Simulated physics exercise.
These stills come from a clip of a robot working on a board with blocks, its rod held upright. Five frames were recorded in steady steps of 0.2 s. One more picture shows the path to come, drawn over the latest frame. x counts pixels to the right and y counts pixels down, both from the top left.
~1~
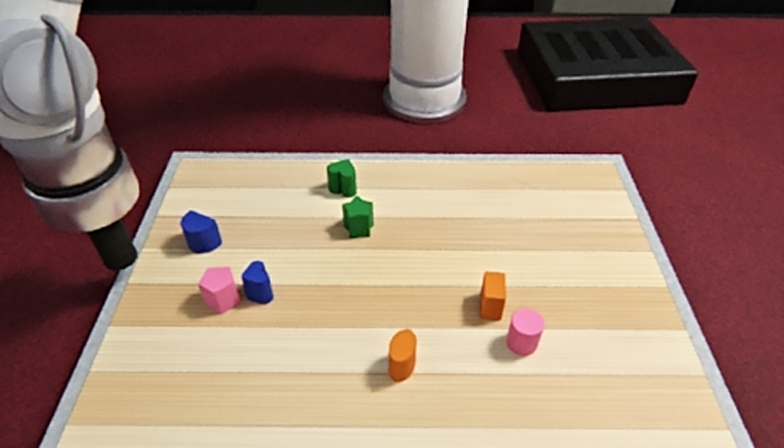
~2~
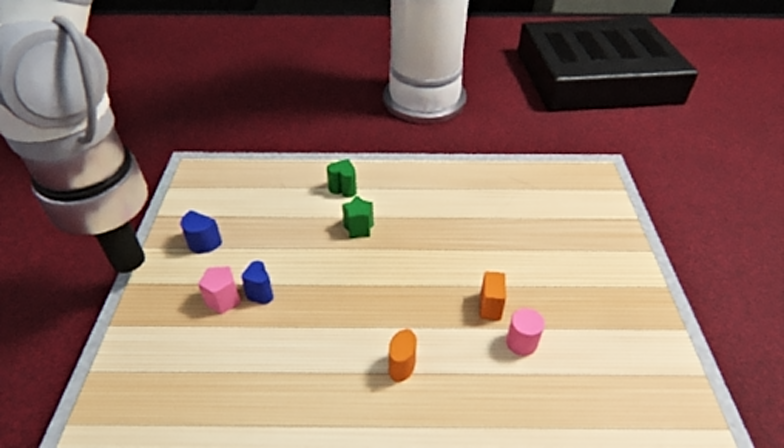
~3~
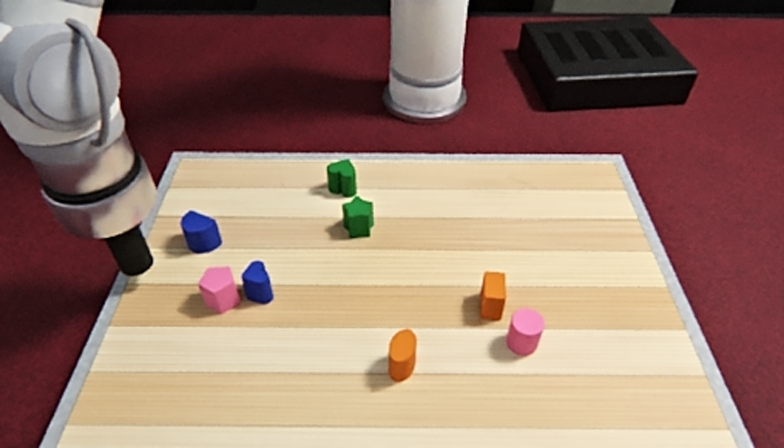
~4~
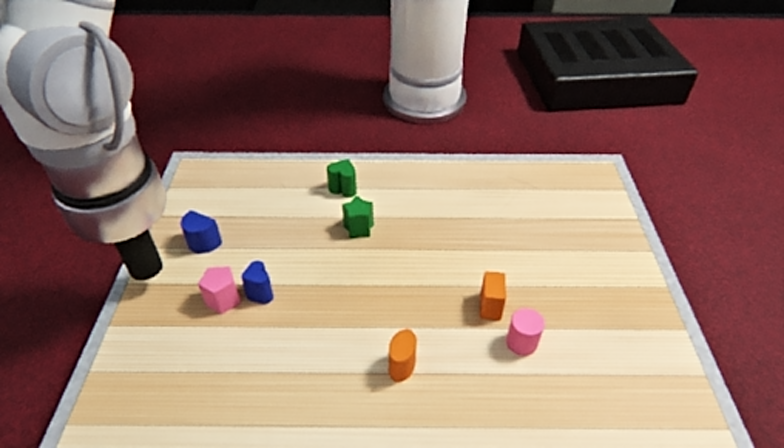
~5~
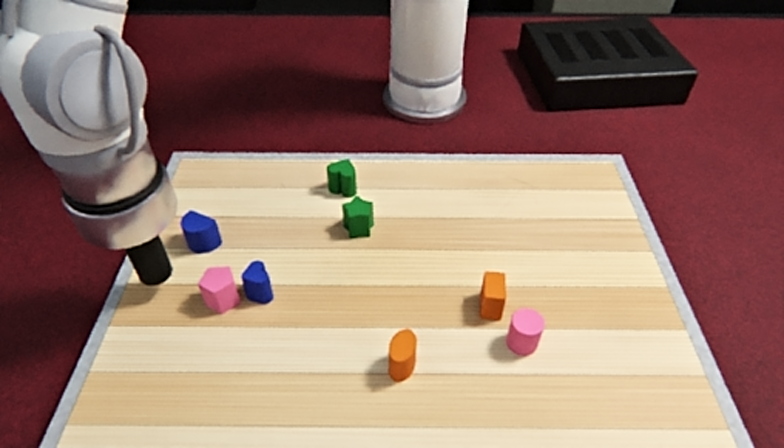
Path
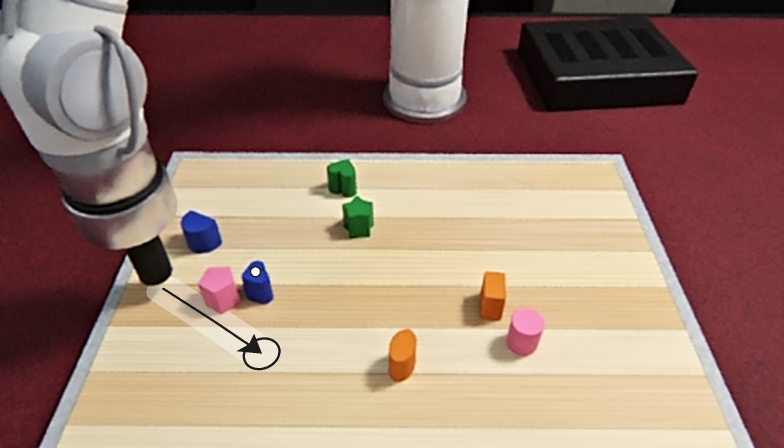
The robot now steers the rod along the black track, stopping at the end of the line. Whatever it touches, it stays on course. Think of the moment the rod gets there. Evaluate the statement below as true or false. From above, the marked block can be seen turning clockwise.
It is true.
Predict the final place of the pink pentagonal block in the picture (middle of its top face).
The centre of its top face lies at (239, 282).
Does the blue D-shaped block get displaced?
Going by the path, no.
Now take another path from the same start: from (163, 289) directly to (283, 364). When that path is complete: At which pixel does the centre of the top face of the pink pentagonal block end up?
It sits at (241, 281).
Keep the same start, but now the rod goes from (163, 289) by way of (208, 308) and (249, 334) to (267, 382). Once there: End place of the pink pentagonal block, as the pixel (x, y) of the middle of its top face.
At (261, 286).
Path on the board, from (163, 289) to (262, 353); the dot is on the blue heart block.
The first path, step by step. One third of the way, rod at (189, 294); pink pentagonal block at (221, 278), turned 15° anticlockwise.
Two thirds of the way, rod at (223, 316); pink pentagonal block at (239, 282), turned 85° anticlockwise; blue heart block at (263, 267), turned 25° clockwise.
At the end, rod at (257, 339); blue D-shaped block in place; pink pentagonal block at (239, 282), turned 85° anticlockwise; blue heart block at (263, 267), turned 25° clockwise.
